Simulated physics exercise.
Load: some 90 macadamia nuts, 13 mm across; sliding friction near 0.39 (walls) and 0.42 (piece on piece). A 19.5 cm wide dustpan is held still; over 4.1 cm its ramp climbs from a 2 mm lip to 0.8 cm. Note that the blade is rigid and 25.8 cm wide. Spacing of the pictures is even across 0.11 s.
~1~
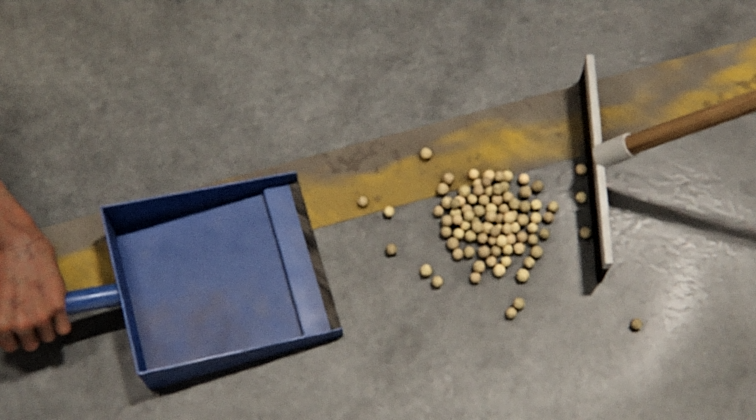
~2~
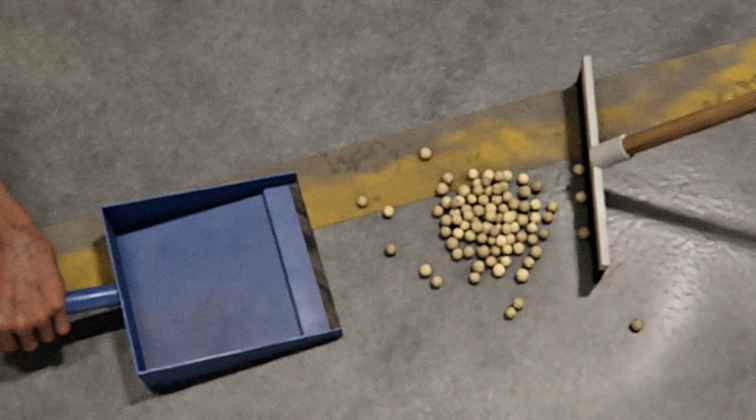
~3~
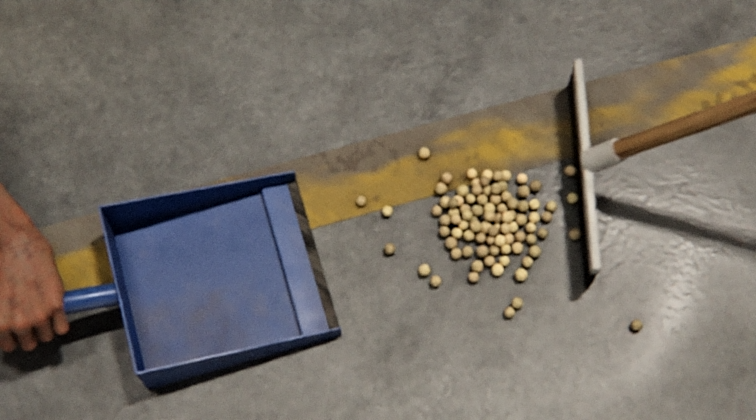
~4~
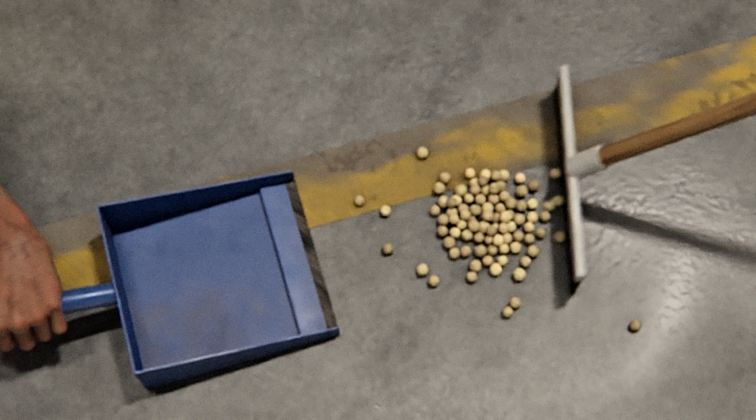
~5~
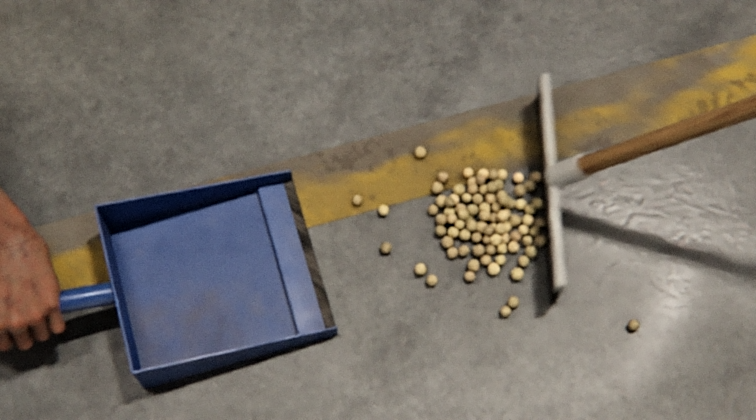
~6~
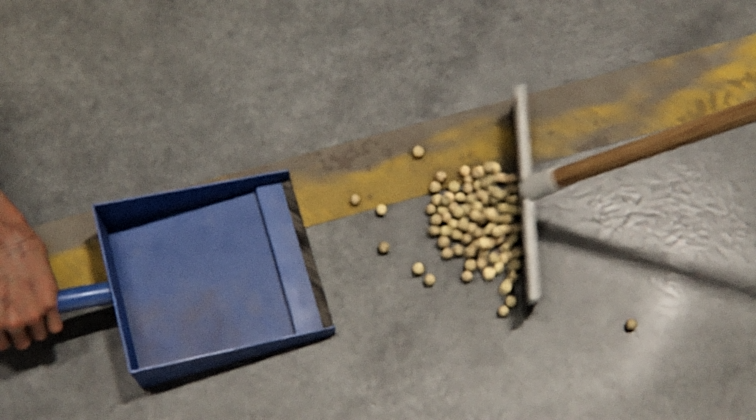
We see a hand holding a blue dustpan nearly still at left while a flat blade on a wooden handle slides leftward across the grey floor, meeting a cluster of small round pale nuts and pressing its right side closer together.
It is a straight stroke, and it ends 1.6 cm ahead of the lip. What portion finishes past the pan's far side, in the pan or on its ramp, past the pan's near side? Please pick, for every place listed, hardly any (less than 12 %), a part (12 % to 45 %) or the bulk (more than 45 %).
Far side: A part, pan: A part, near side: A part.
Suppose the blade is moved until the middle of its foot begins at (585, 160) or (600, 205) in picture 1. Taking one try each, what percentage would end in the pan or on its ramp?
About 35 and 30 per cent.
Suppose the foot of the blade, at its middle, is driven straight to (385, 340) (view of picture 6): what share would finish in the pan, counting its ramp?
Some 30 percent.
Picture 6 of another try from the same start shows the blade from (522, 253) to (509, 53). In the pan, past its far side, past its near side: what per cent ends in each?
Per cent by place - pan 40, far side 30, near side 15.
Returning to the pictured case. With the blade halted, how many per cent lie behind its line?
My guess is close to 0 per cent.
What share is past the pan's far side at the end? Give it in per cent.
Around 15 in a hundred finish there.
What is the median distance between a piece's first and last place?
Near 28 cm.
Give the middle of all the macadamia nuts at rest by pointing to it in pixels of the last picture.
Once everything settles, the centre is around (251, 260).
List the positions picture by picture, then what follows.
The first picture shows blade from (607, 264) to (589, 62), moved 0.0 cm, 0 of the pieces shifted so far; middle of the pieces at (491, 217); pan at (209, 286).
The second picture shows blade from (604, 265) to (586, 64), moved 0.4 cm, 0 of the pieces shifted so far; middle of the pieces at (491, 216).
The third picture shows blade from (595, 269) to (577, 67), moved 1.4 cm, 3 of the pieces shifted so far; middle of the pieces at (489, 216).
The fourth picture shows blade from (580, 276) to (563, 73), moved 3.1 cm, 3 of the pieces shifted so far; middle of the pieces at (488, 216).
The fifth picture shows blade from (559, 286) to (544, 82), moved 5.5 cm, 11 of the pieces shifted so far; middle of the pieces at (482, 227).
The sixth picture shows blade from (534, 299) to (519, 93), moved 8.5 cm, 63 of the pieces shifted so far; middle of the pieces at (472, 228); pan at (202, 284).
Then, 0.09 s after the last picture, middle of the blade 13 cm from the lip; 0 % over the lip, far side 0 %, near side 15 %.
Then, 0.15 s after the last picture, middle of the blade 7 cm from the lip; 0 % over the lip, far side 10 %, near side 15 %.
Then, 0.35 s after the last picture, middle of the blade 5 cm from the lip; 45 % over the lip, far side 15 %, near side 20 %.
In the end, far side 15 %, pan 35 %, near side 20 %, in front of the lip or behind the blade 30 %.
